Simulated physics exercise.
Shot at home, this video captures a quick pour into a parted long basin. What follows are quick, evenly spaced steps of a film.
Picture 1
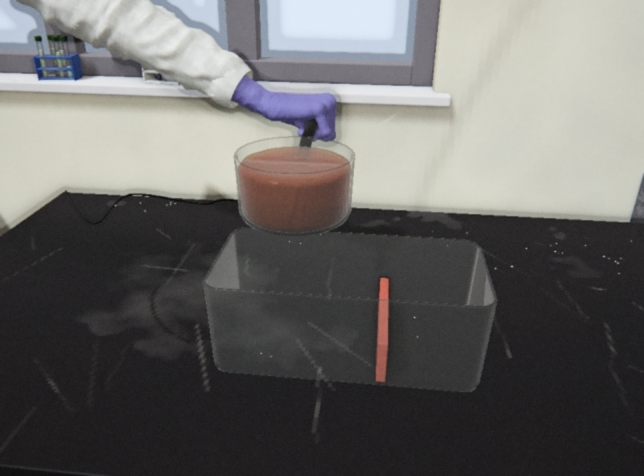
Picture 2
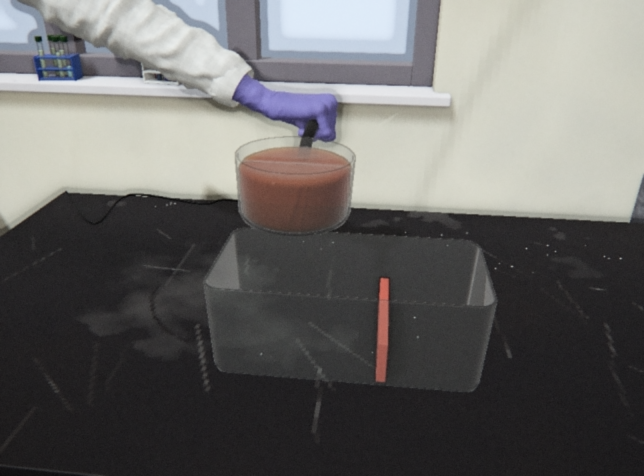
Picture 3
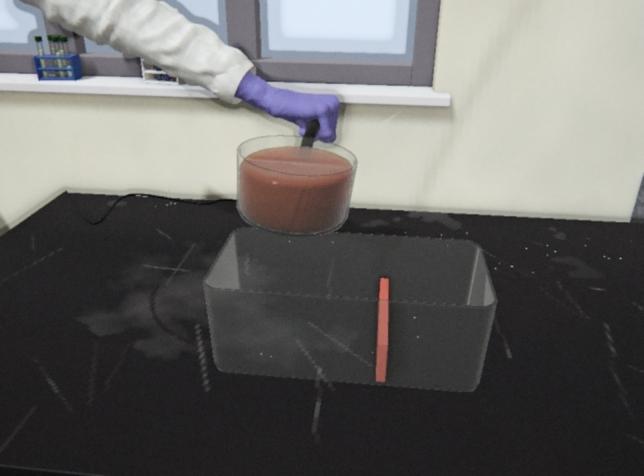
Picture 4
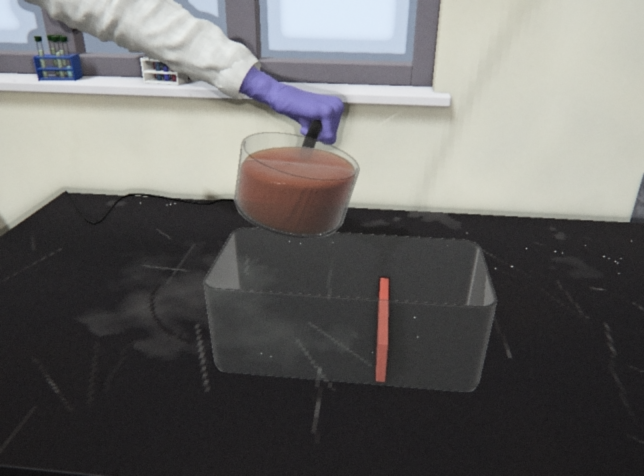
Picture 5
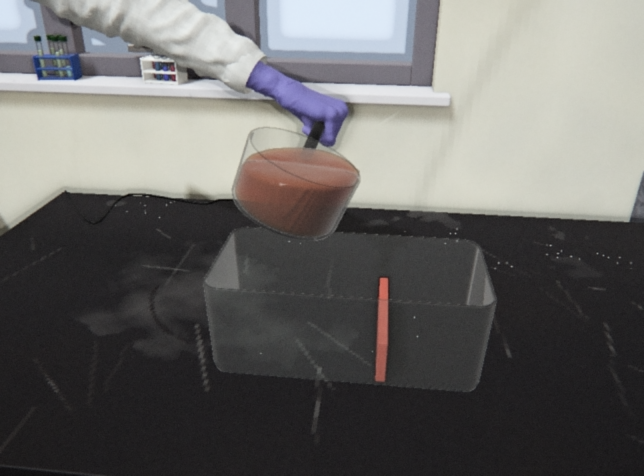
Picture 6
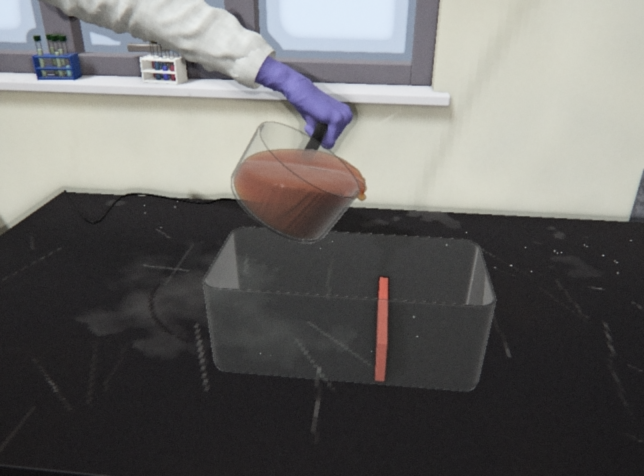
At the start, a purple-gloved hand holds a round clear container of reddish-brown tea nearly level above a long clear basin with an upright red divider. The hand then tilts the container steadily to the right, and the tea shifts toward the lowered rim until a little begins slipping over its edge.
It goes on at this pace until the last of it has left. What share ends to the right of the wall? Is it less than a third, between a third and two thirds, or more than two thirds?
My call is that the right side sits mid-range, from a third up to two thirds.
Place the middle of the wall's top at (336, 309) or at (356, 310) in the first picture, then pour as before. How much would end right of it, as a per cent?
Result: 95 % first, 85 % second.
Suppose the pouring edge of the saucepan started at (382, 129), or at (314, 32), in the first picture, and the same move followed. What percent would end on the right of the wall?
Estimate, in order: 85 and 35 per cent.
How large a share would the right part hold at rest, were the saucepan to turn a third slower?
Close to 65 out of every hundred.
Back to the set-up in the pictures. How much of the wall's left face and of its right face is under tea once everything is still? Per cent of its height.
The left side ends up close to 20, the right side close to 40.
A moment on, the saucepan is tipped on its side and 30 per cent is still to pour, 9 is left of the wall and 31 right of it.
Next, the saucepan is tipped right over and 6 per cent is still to pour, 38 is left of the wall and 51 right of it.
Then the saucepan is tipped right over and 1 per cent is still to pour, 49 is left of the wall and 48 right of it.
Later the saucepan is tipped right over and 0 per cent is still to pour, 51 is left of the wall and 48 right of it.
In the end 51 per cent lies left of the wall, 48 right of it and 1 outside.
